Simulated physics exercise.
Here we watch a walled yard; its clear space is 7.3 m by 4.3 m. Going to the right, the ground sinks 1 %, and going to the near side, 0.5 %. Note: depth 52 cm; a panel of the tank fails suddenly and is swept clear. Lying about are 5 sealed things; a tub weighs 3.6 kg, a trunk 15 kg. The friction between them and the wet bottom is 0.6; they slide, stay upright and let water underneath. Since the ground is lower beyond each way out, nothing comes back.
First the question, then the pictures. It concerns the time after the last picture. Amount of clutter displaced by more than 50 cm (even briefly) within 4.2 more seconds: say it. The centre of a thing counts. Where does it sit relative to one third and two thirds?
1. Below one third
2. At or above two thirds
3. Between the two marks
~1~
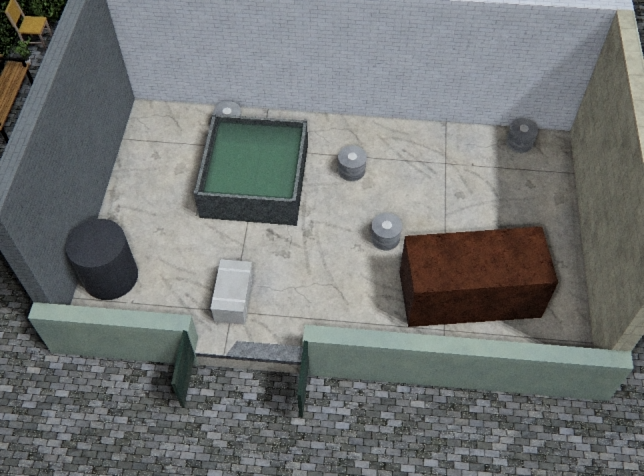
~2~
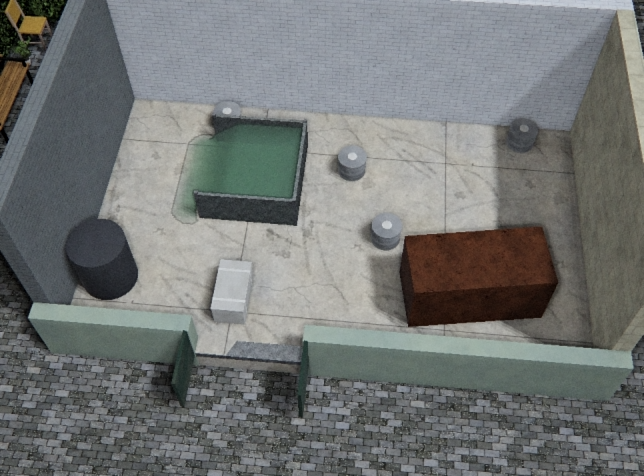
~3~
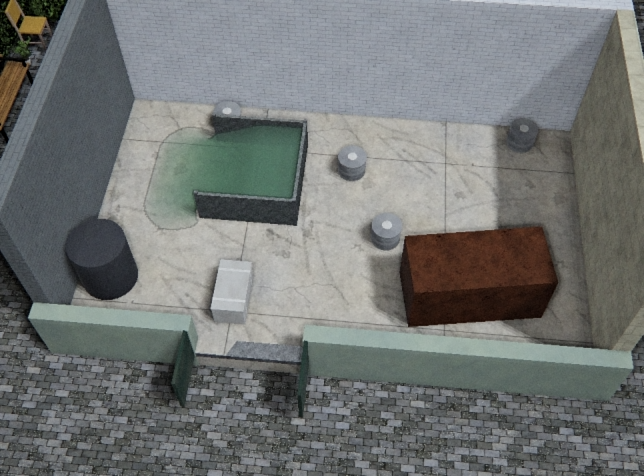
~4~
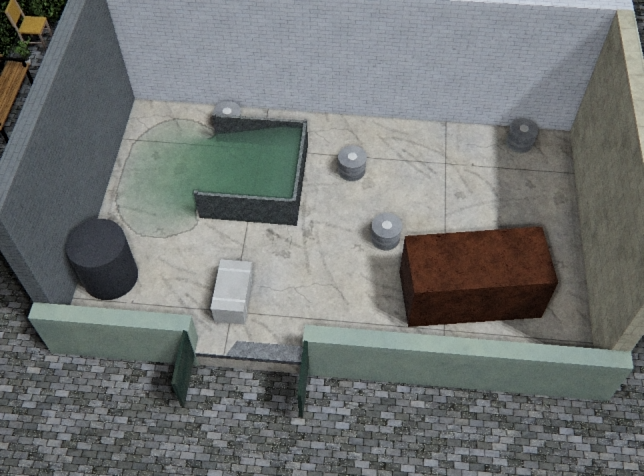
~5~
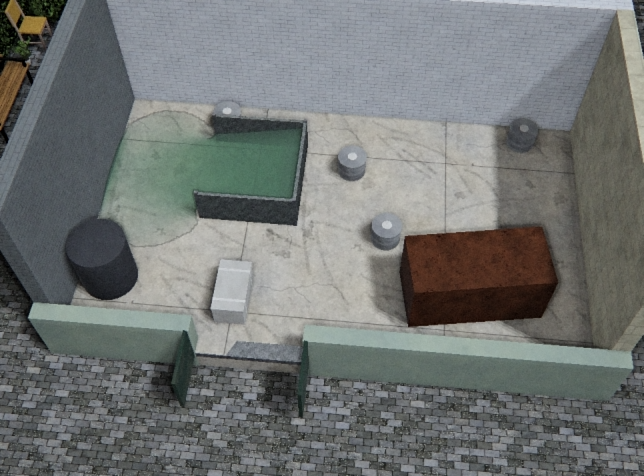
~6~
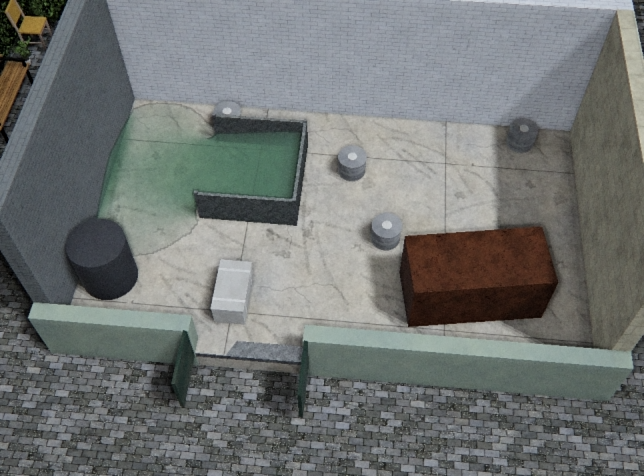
(3) Between the two marks.
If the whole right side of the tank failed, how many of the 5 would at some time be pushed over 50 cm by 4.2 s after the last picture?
Then 3 of them would.
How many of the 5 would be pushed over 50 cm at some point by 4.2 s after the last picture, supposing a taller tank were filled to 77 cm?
Count: 4.
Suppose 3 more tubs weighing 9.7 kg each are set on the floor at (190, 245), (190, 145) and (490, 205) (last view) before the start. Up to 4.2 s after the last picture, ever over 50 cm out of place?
Each in turn ends up beyond the limit, beyond the limit, within the limit.
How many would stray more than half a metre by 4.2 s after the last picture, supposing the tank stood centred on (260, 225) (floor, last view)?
Count: 3.
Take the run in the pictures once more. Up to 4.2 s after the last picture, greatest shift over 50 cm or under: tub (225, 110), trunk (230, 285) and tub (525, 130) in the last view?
Taking them in turn, the answers are greater, greater and greater.
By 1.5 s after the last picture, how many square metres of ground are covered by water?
At that time the wet patch spans about 9.0 m2.
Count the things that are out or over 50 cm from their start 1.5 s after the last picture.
The number by then is 0.
Then, 0.4 s after the last picture 0 of 5 are over 50 cm from their spots; 0 afloat.
Then, 1.5 s after the last picture 0 of 5 are over 50 cm from their spots; 0 afloat.
Then, 2.8 s after the last picture 2 of 5 are over 50 cm from their spots; 1 afloat.
Then, 4.2 s after the last picture 3 of 5 are over 50 cm from their spots, and 3 have been at some point; 2 afloat.
